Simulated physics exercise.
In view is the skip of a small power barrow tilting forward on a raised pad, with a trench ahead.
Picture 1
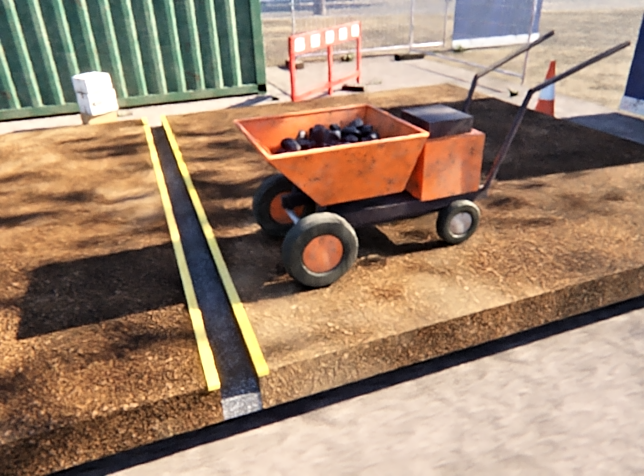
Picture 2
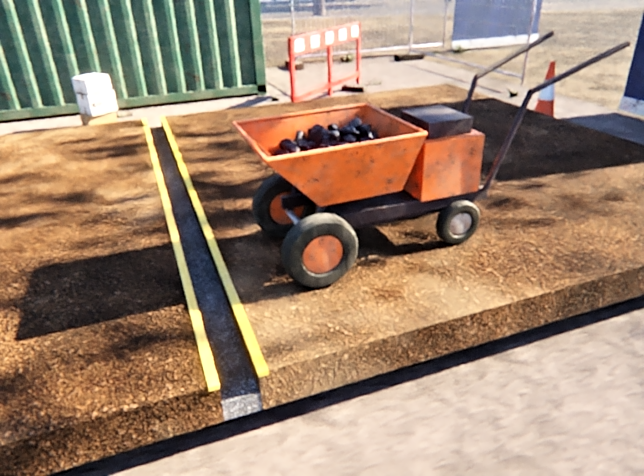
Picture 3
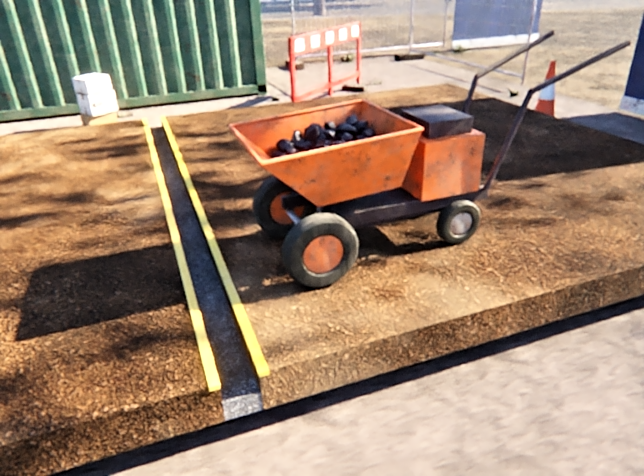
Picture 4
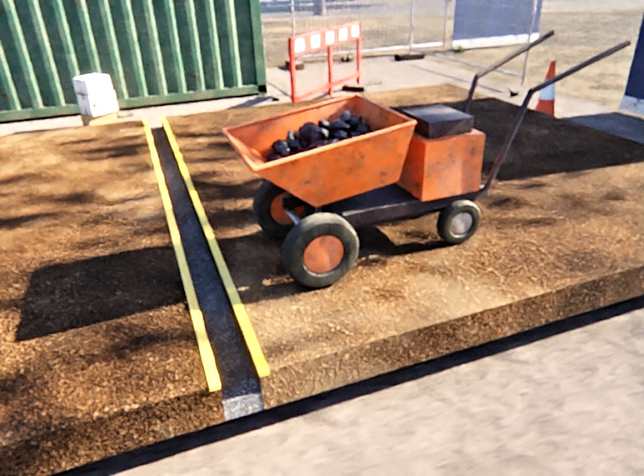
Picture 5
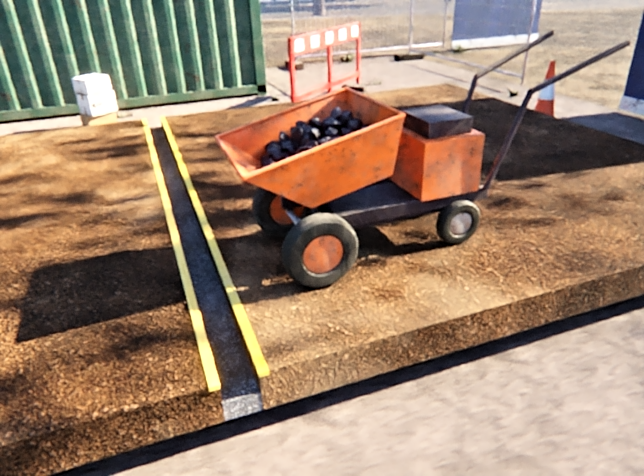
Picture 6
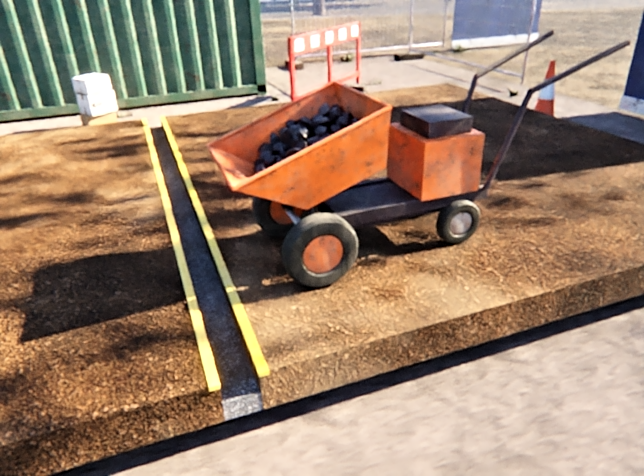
Orange skip of a small power barrow tilting gradually forward to the left, carrying dark lumps beside a narrow yellow-edged trench.
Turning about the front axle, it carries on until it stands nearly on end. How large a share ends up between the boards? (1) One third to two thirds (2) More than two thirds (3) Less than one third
Less than one third.
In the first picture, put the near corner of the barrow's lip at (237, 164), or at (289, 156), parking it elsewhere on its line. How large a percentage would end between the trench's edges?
0 %, then 40 %.
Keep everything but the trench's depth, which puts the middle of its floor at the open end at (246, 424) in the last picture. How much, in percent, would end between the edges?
It would be close to 10 percent.
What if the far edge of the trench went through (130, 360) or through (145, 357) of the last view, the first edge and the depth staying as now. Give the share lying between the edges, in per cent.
In order: Some 90 per cent, then some 90 per cent.
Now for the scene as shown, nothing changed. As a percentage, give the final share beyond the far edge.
Near 65 %.
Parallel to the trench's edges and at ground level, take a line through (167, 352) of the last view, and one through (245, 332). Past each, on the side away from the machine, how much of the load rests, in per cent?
Some 40 and some 70 per cent, respectively.
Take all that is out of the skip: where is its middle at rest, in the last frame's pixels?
Near pixel (152, 282).
Soon, skip tipped steeply; all in the skip.
A while on, skip tipped right over; most in the skip; a stray few in or heaped over the trench; a small part beyond it; a stray few falling.
Towards the end, skip tipped right over; about a quarter in the skip; a small part in or heaped over the trench; about two thirds beyond it.
Finally, skip tipped right over; about a quarter in the skip; a small part in or heaped over the trench; about two thirds beyond it.
